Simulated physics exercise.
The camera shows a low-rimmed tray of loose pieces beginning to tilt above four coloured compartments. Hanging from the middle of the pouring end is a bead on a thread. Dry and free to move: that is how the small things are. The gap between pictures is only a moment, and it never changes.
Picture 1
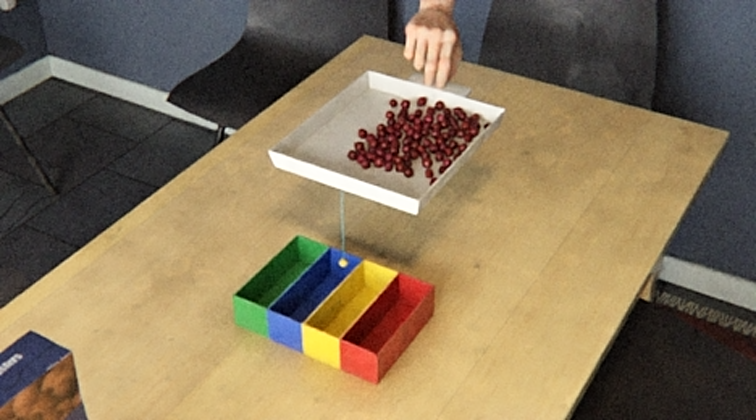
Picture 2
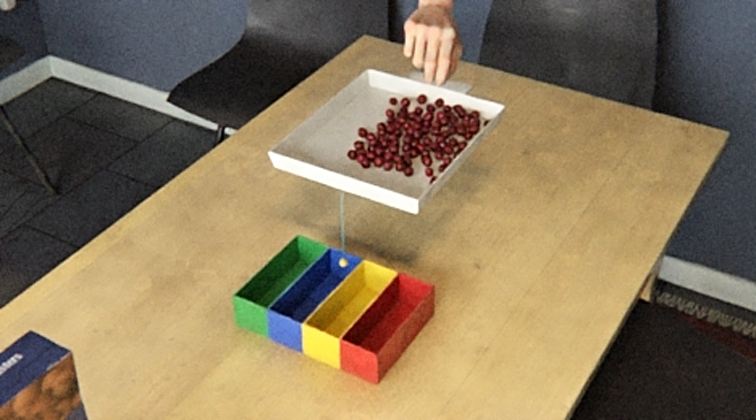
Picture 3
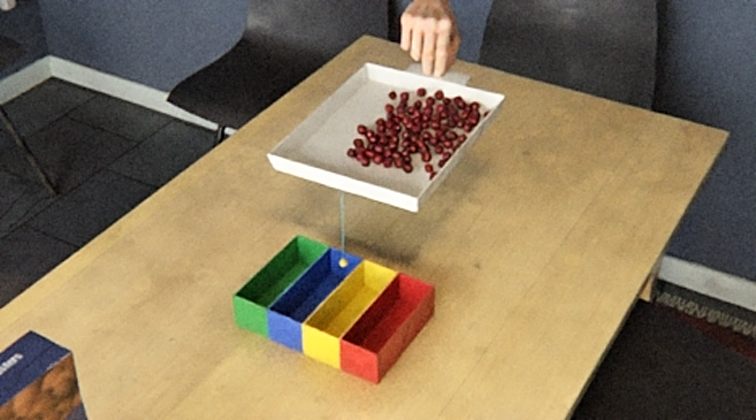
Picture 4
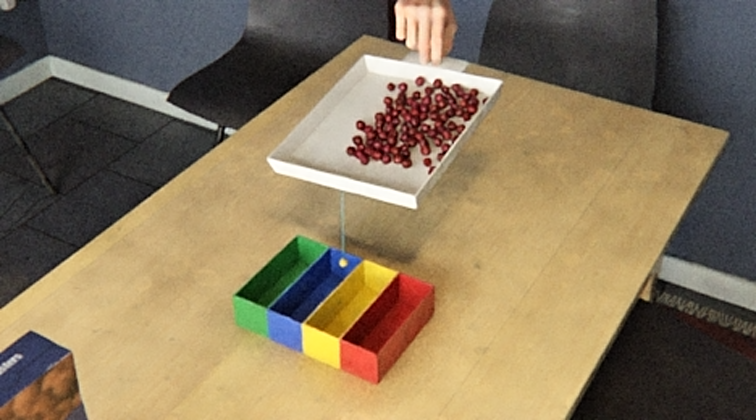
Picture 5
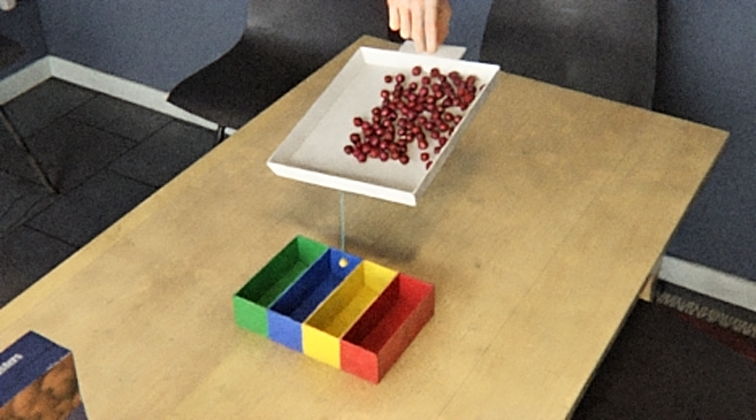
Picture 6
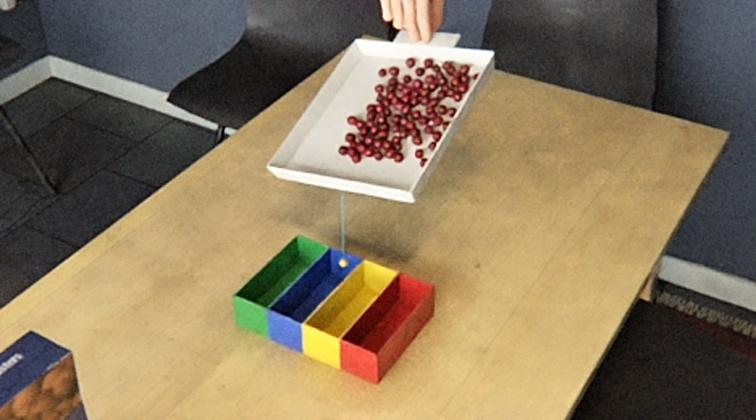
A pale wooden table with dark chairs behind it is seen from above at an angle by a still camera. A hand at the far side holds a white tray of dark red dried cherries above open green, blue, yellow and red compartments, with a small bead hanging on a thread. The hand raises the far end, tilting the tray toward its near left corner, and the cherries shift slightly left.
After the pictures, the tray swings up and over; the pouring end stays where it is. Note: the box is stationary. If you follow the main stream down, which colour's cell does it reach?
It reaches the green cell.
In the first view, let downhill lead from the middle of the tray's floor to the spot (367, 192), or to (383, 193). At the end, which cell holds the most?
In order, it comes out as red and the red one.
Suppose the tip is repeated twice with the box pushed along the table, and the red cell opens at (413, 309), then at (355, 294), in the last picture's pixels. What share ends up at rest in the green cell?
Approximately 20 percent, followed by approximately 30 percent.
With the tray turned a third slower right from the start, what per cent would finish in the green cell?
It would be around 50 percent.
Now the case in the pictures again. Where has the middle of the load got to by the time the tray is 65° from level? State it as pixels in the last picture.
Roughly at (304, 167).
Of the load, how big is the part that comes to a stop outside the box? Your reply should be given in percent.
I'd say roughly 40 per cent of the load.
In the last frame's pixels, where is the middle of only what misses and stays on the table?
Approximate centre, last frame: (219, 281).
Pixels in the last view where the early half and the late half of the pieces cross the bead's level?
Around (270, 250) first; around (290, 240) second.
Just after the last frame, tray tipped steeply; the larger part on the tray; about a tenth falling or outside the box.
A moment on, tray tipped past a quarter turn; roughly half on the tray; about a tenth in the green cell; roughly a third falling or outside the box.
Further on, tray tipped past a quarter turn; roughly half in the green cell; about a tenth in the blue cell; roughly a third falling or outside the box.
When it is over, tray tipped past a quarter turn; roughly half in the green cell; about a tenth in the blue cell; not one in the red cell; not one in the yellow cell; roughly a third outside the box.
